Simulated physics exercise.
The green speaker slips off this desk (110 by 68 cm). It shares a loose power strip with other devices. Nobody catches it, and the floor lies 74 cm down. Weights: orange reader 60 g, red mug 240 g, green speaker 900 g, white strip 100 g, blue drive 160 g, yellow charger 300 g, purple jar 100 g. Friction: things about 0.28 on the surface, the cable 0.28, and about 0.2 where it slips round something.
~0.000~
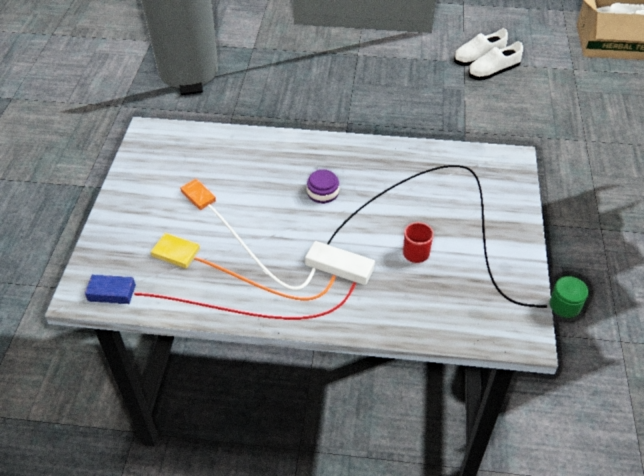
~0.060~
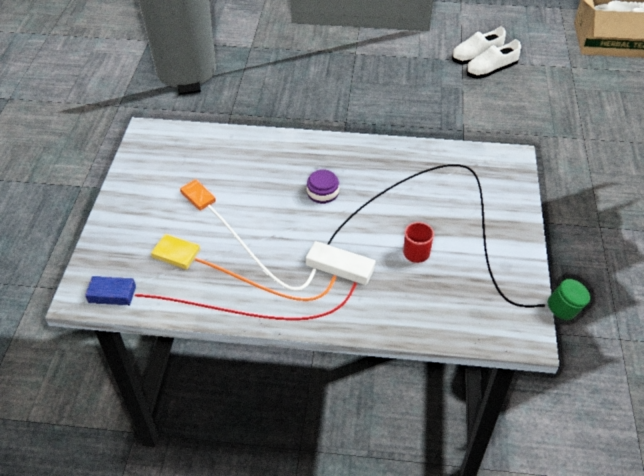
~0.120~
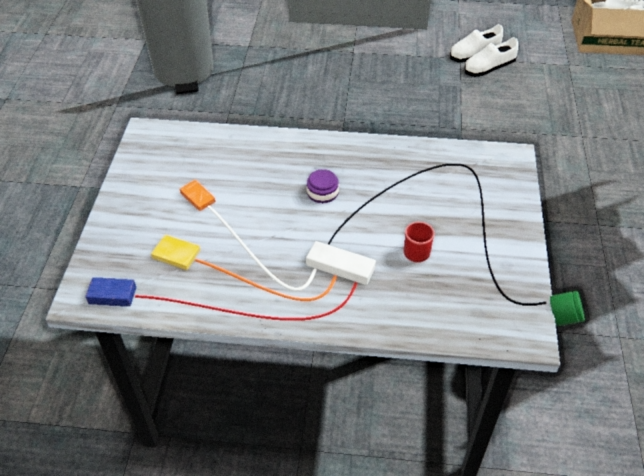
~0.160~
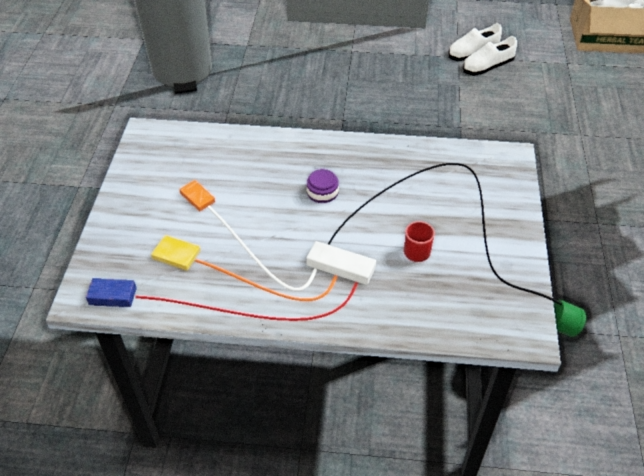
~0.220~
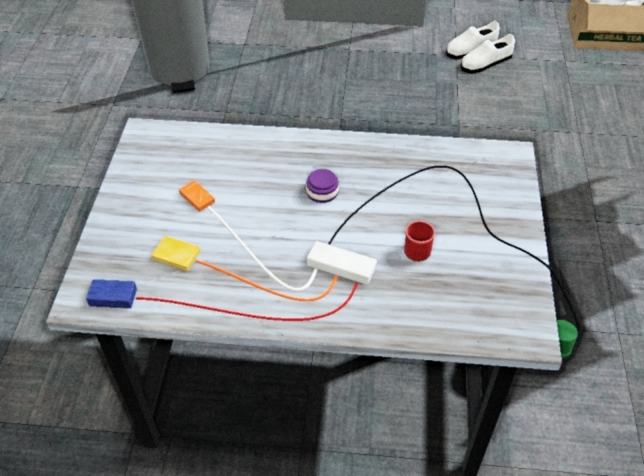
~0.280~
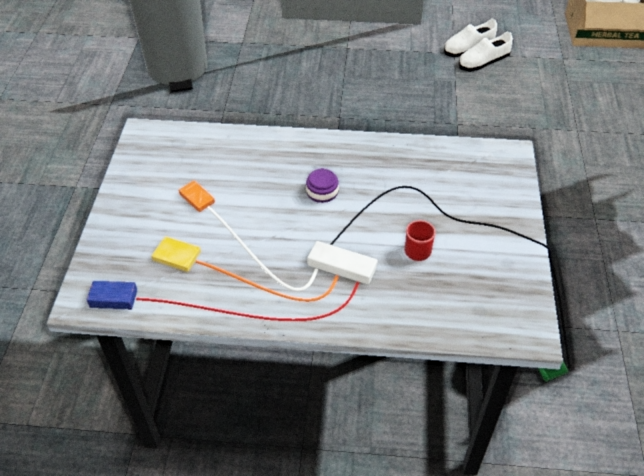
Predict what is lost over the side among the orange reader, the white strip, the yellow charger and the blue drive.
In order: The orange reader keeps to the top; the white strip keeps to the top; the yellow charger keeps to the top; the blue drive stays on.
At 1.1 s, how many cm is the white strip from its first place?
Some 12 cm.
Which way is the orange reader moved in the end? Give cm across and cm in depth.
Some 38 cm right, 6 cm nearer.
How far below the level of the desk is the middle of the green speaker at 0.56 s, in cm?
Some 70 cm.
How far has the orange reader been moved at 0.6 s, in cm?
About 20 cm.
After 0.6 s, the strip's end of the black cable at (406, 237); orange reader 20 cm off its start, white strip 12 cm off its start, yellow charger 3 cm off its start.
After 0.8 s, the strip's end of the black cable at (406, 236); orange reader 39 cm off its start, white strip 12 cm off its start, yellow charger 4 cm off its start.
After 1.1 s, the strip's end of the black cable at (406, 236); orange reader 39 cm off its start at (349, 223), white strip 12 cm off its start at (383, 233), yellow charger 4 cm off its start at (195, 248).
After 1.4 s, the strip's end of the black cable at (406, 236); orange reader 39 cm off its start, white strip 12 cm off its start, yellow charger 4 cm off its start.
After 2.6 s, the strip's end of the black cable at (406, 236); orange reader 39 cm off its start at (349, 223), white strip 12 cm off its start at (383, 233), yellow charger 4 cm off its start at (195, 248), blue drive 0 cm off its start at (111, 291).
